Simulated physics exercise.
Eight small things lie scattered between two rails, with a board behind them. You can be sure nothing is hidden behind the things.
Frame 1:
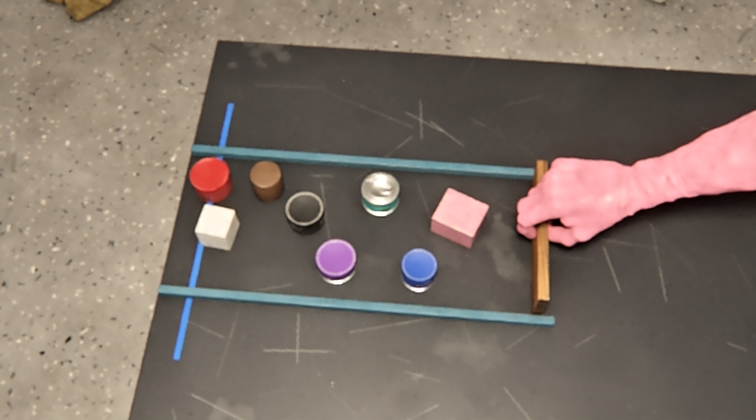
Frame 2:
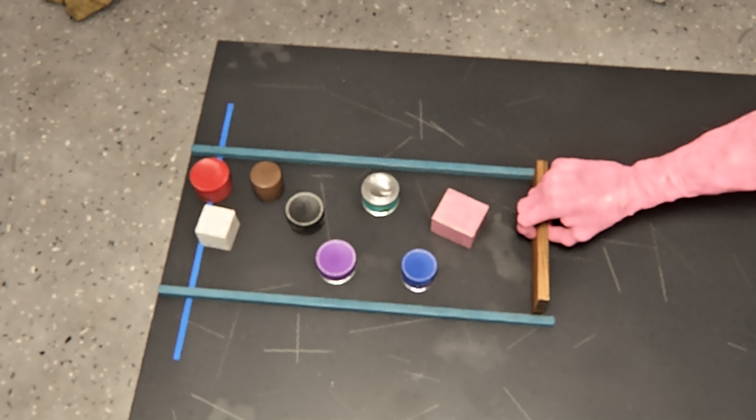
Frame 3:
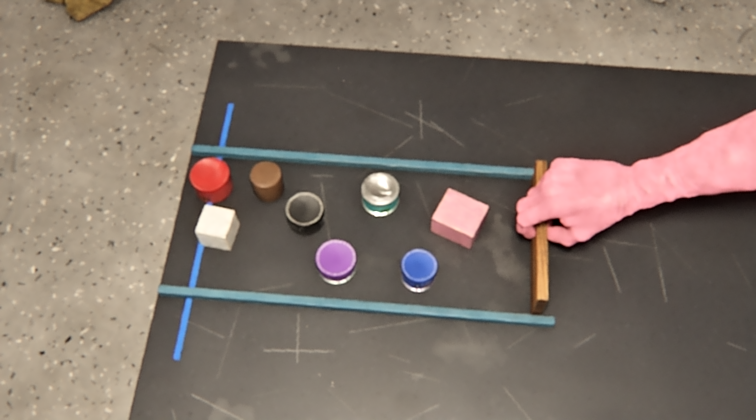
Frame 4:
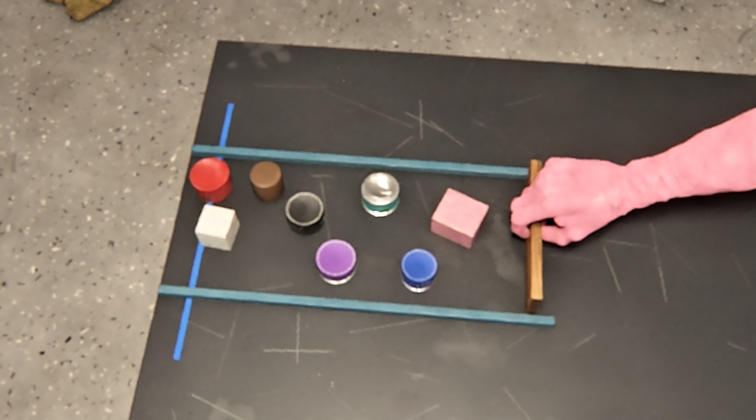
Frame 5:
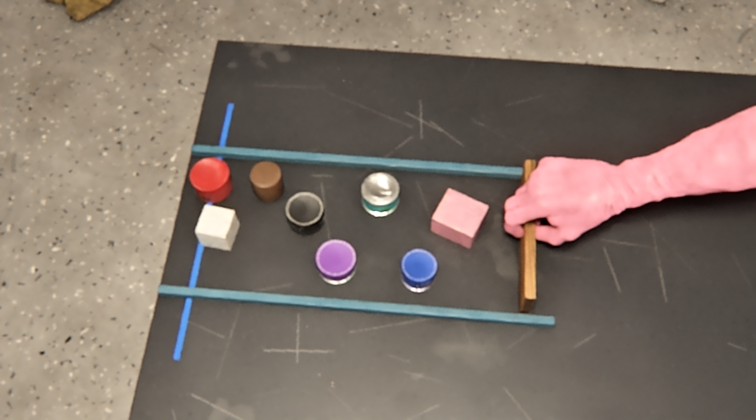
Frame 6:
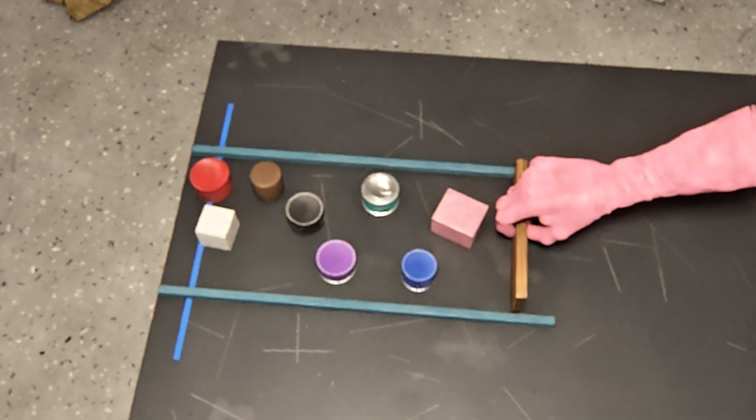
A black tabletop above a speckled grey floor is seen from overhead by a still camera. Between two teal rails, left to right, sit a red tub and white block by a blue tape line, a brown lid, a black cup, a purple pot, a silver-topped turquoise pot, a blue tin and a pink block. At right, a pink hand holds an upright wooden board, still at first, then slides it slightly left.
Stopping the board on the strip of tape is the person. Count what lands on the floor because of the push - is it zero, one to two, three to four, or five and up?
The table loses five or above.
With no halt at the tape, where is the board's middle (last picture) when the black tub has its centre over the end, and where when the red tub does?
The black tub gives roughly (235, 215), the red tub roughly (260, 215).
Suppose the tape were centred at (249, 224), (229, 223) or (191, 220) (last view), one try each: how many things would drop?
2, 3, 7.
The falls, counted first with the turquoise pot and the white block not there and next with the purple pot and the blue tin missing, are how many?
Falls come to 3 the first time and 3 the other time.
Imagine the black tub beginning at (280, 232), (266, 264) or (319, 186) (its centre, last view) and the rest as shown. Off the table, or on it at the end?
In that order, it is lost; falls; falls.
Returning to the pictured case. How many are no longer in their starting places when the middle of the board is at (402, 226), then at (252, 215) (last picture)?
3 and 8.
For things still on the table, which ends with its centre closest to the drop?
It's the pink block.
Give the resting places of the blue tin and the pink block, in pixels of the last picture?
Final pixels, roughly: (179, 252) for the first, (183, 205) for the other.
Soon after, none off yet; red tub at rest near (212, 181); white block at rest near (218, 228); brown lid at rest near (267, 182).
At rest, the number that fall off is five or more; fallen, purple pot, black tub, brown lid, white block and red tub.
